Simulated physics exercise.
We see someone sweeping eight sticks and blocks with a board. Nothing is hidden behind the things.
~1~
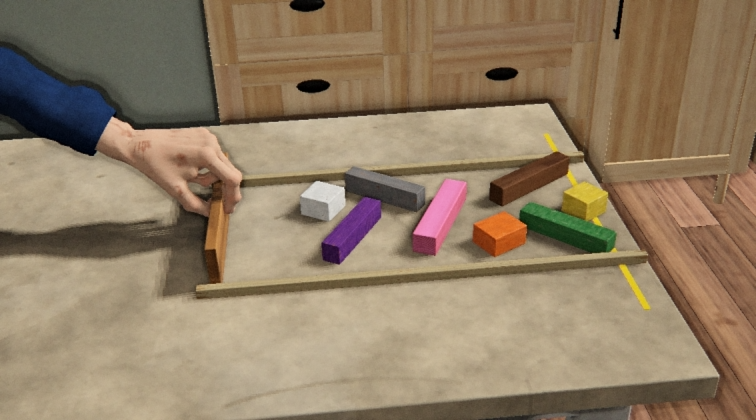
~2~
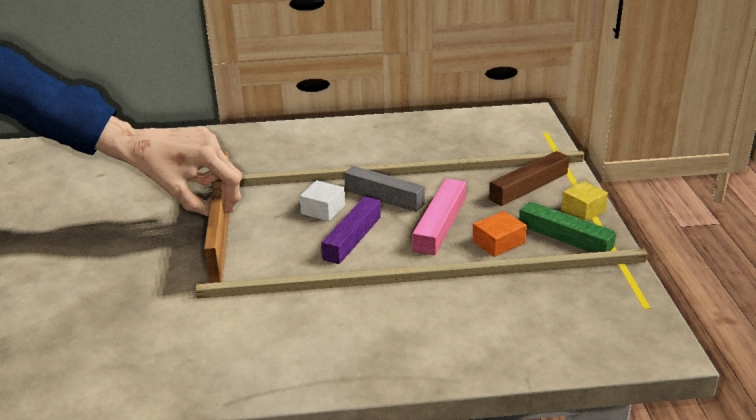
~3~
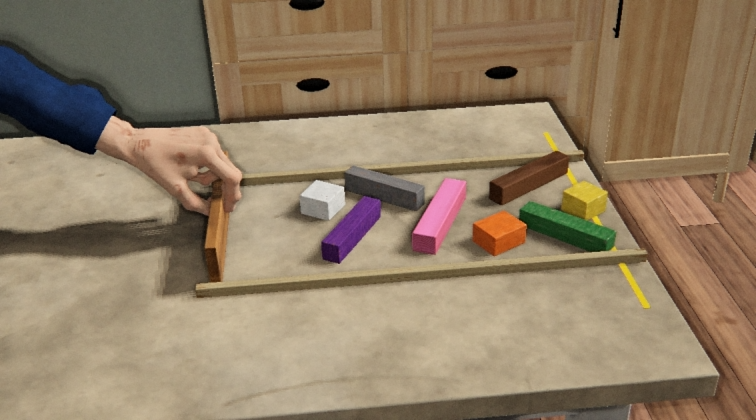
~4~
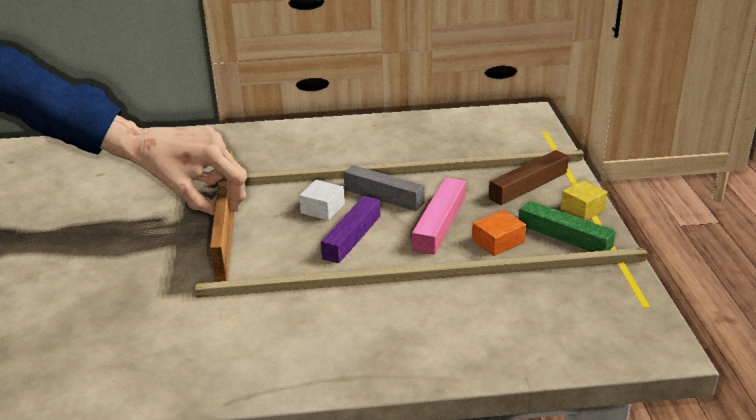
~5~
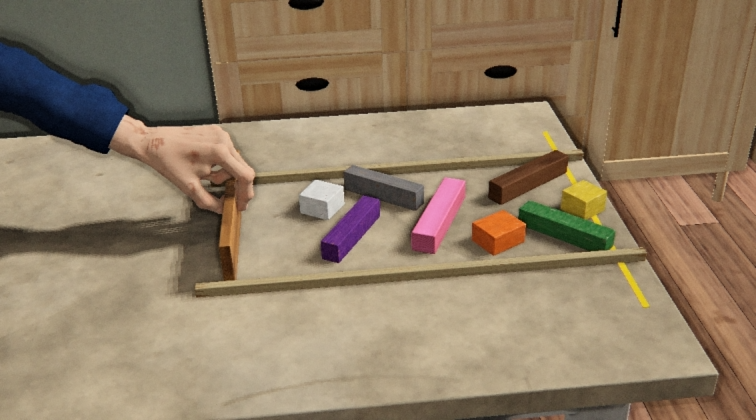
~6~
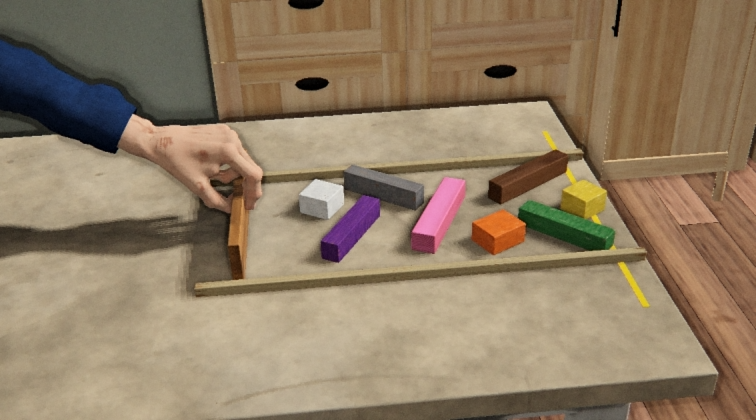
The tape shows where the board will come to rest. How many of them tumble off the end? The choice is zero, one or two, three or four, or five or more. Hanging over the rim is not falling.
The number that fall off is five or more.
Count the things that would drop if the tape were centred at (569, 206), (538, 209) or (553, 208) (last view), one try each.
It would be 4, 3 and 3.
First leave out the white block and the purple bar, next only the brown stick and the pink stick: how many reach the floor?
4 in the first case, 4 in the second.
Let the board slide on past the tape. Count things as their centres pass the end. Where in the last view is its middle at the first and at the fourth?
About (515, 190), then (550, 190).
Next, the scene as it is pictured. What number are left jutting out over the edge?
The number is 2.
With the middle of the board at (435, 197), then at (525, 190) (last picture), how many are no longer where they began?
First 6, then 8.
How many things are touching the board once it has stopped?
It touches 2.
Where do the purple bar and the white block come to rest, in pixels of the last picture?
The purple bar at (621, 207), the white block at (594, 178).
A little later, none off yet; yellow block at rest near (583, 200); green bar at rest near (565, 226); brown stick at rest near (529, 176).
Next, none off yet; yellow block at rest near (583, 200); green bar at rest near (568, 227); brown stick shifted a little near (558, 173).
Later still, none off yet; yellow block tilted well over near (635, 209); green bar tilted well over near (654, 232); brown stick tilted well over near (617, 180).
When it is over, the number that fall off is five or more; down, grey bar, pink stick, orange block, brown stick, green bar and yellow block.
